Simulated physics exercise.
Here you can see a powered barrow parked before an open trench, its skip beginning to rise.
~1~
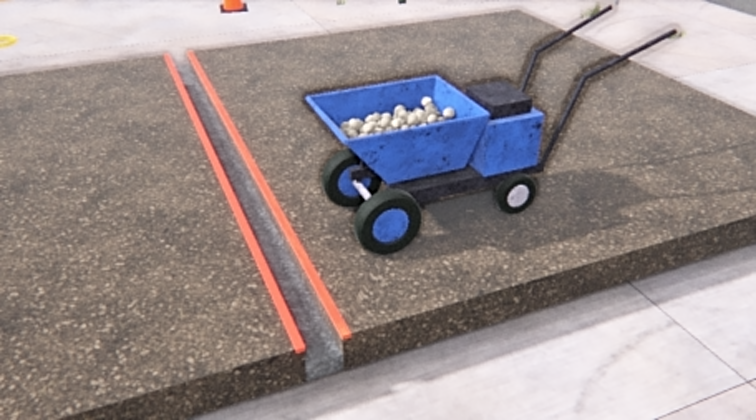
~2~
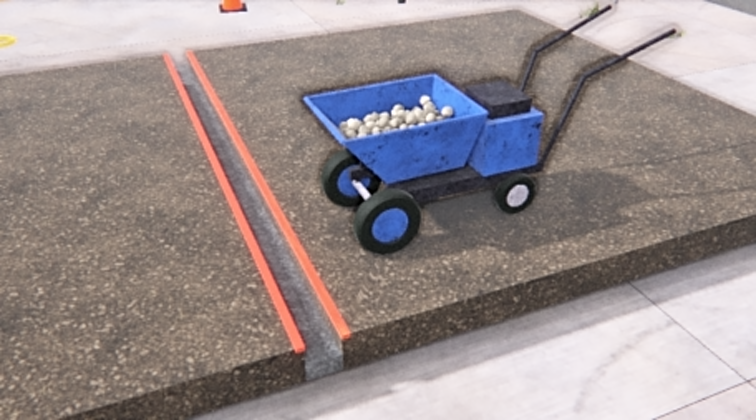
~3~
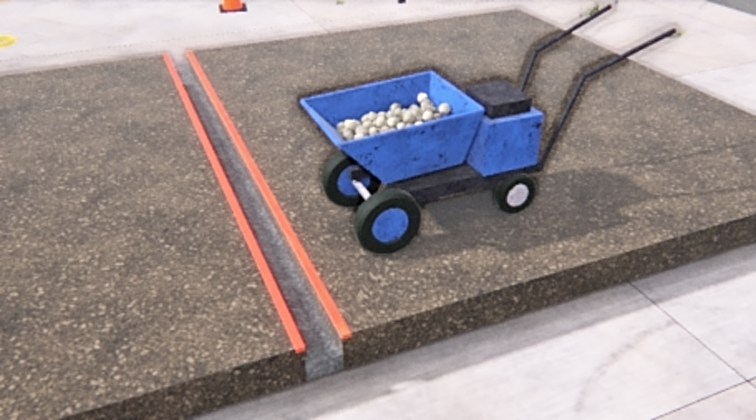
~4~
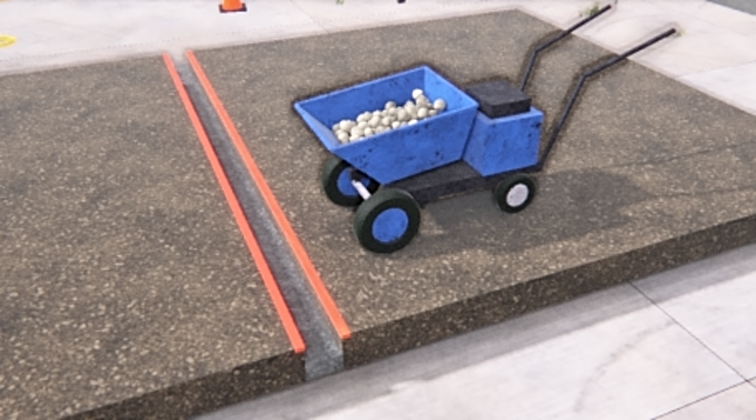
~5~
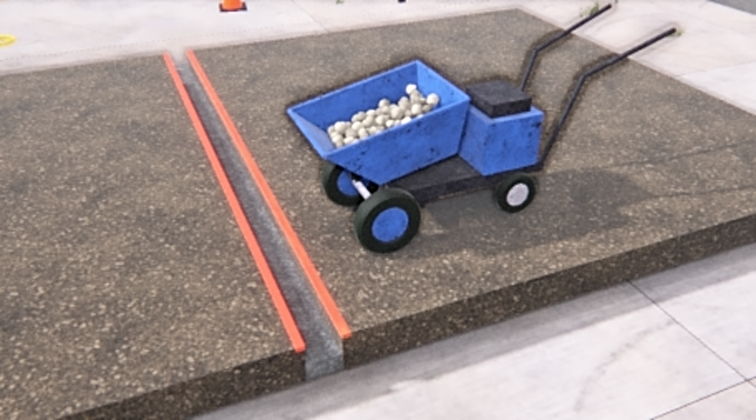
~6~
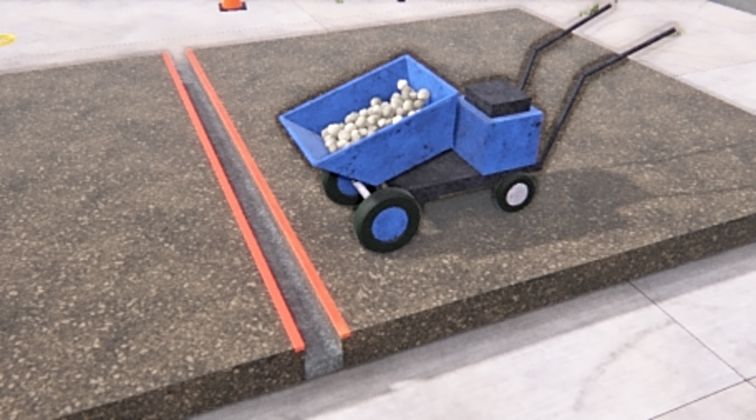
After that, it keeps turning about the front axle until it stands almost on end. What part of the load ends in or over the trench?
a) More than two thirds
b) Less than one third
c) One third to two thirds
Answer: B.
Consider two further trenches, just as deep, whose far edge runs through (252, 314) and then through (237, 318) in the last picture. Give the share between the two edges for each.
You'd get 80 % in the first case and 90 % in the second.
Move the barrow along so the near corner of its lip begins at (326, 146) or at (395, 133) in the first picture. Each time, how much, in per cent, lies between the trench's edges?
Roughly 0 per cent at the first spot and 60 per cent at the second.
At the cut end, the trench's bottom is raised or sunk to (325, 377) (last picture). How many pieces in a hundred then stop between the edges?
20 %, roughly.
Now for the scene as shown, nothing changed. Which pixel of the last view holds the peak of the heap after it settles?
I'd place the summit at about pixel (226, 243).
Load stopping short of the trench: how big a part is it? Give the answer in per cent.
0 percent.
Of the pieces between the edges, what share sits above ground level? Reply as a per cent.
Estimate: Around 20 %.
Just after the last frame, skip tipped steeply; every one in the skip.
A moment on, skip tipped right over; the larger part in the skip; about a tenth in or heaped over the trench; roughly a quarter beyond it.
Further on, skip tipped right over; roughly a quarter in the skip; roughly a quarter in or heaped over the trench; roughly half beyond it.
When it is over, skip tipped right over; roughly a quarter in the skip; roughly a quarter in or heaped over the trench; roughly half beyond it.
